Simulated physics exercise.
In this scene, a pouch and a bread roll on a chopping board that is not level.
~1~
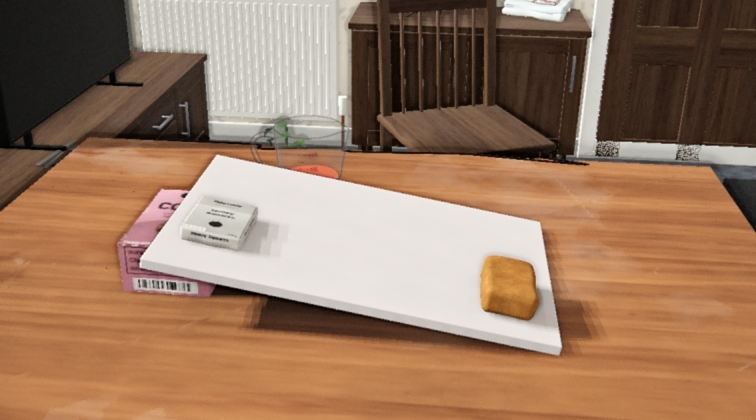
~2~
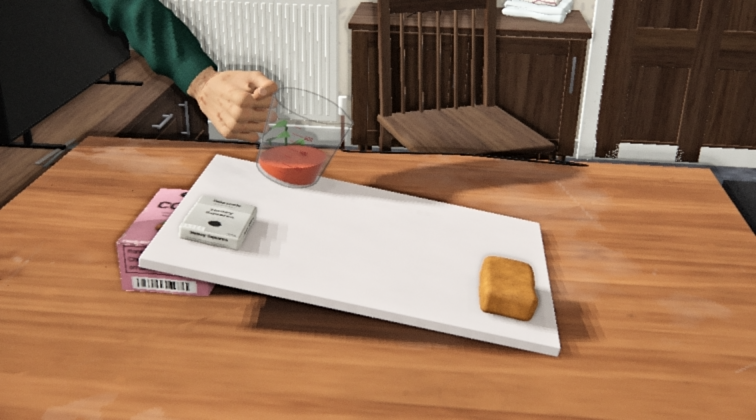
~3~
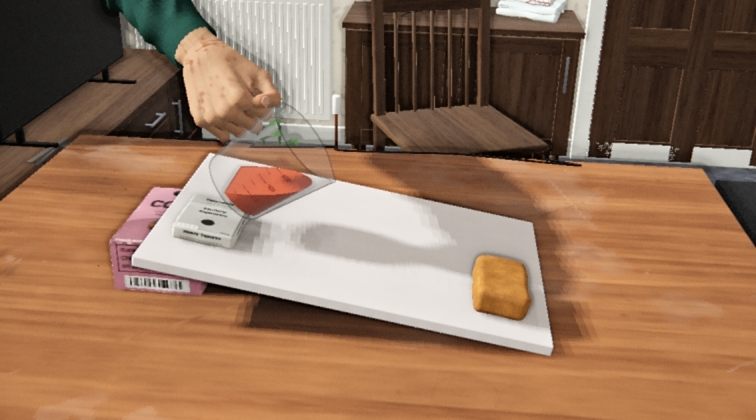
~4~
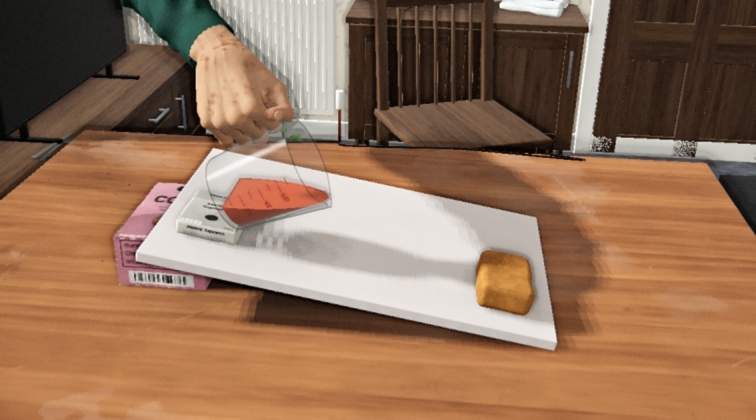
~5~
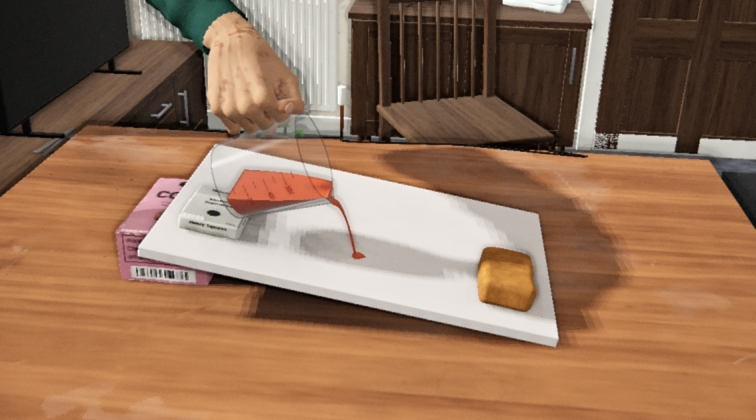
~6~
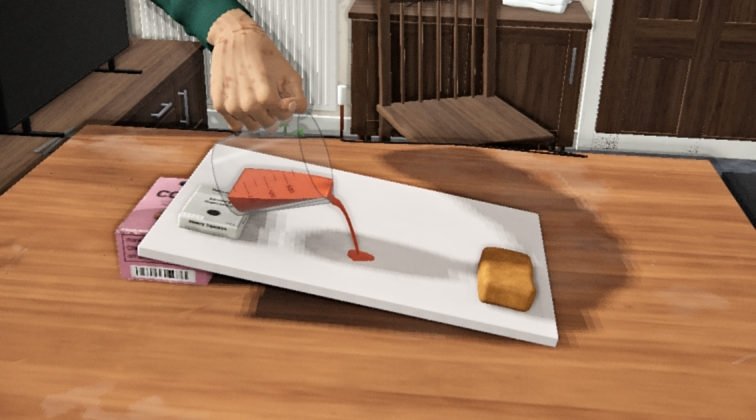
On a wooden table, a hand lifts a measuring jug over a tilted white board holding a small packet and a bread roll, then tips it, and a thin stream of red liquid lands near the middle of the board.
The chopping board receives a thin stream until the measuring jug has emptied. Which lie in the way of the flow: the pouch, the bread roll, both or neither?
Pouch: Out of the way, bread roll: In the way.
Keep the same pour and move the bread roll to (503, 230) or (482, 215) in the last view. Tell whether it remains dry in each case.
It stays out of reach in the first try and stays out of reach in the second.
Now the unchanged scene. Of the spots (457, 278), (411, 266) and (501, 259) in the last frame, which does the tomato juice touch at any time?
First one got to; second one got to; third one got to.
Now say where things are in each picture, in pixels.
The chopping board slopes down to the right; measuring jug (309, 158) about a quarter full; pouch (220, 222); bread roll (508, 287), in the first picture.
Measuring jug about a quarter full, surface at (292, 157); pouch (219, 222), in the second picture.
Measuring jug (271, 163) tipped 50° with all of its load; bread roll (500, 287), in the third picture.
The chopping board slopes down to the right; measuring jug (269, 177) tipped 65° with all of its load; pouch (216, 216), in the fourth picture.
The first of it lands; measuring jug (274, 168) tipped 70° with all of its load; bread roll (506, 278), in the fifth picture.
The first of it lands; measuring jug (275, 166) tipped 70° with nearly all of its load; pouch (218, 211); bread roll (506, 278), in the sixth picture.
Soon after, it runs down to the right; the pouch is dry; the bread roll is wet.
Later, it runs down to the right and off the end; the pouch is dry; the bread roll is wet.
In the end, it runs down to the right and off the end; the pouch is dry; the bread roll is wet.
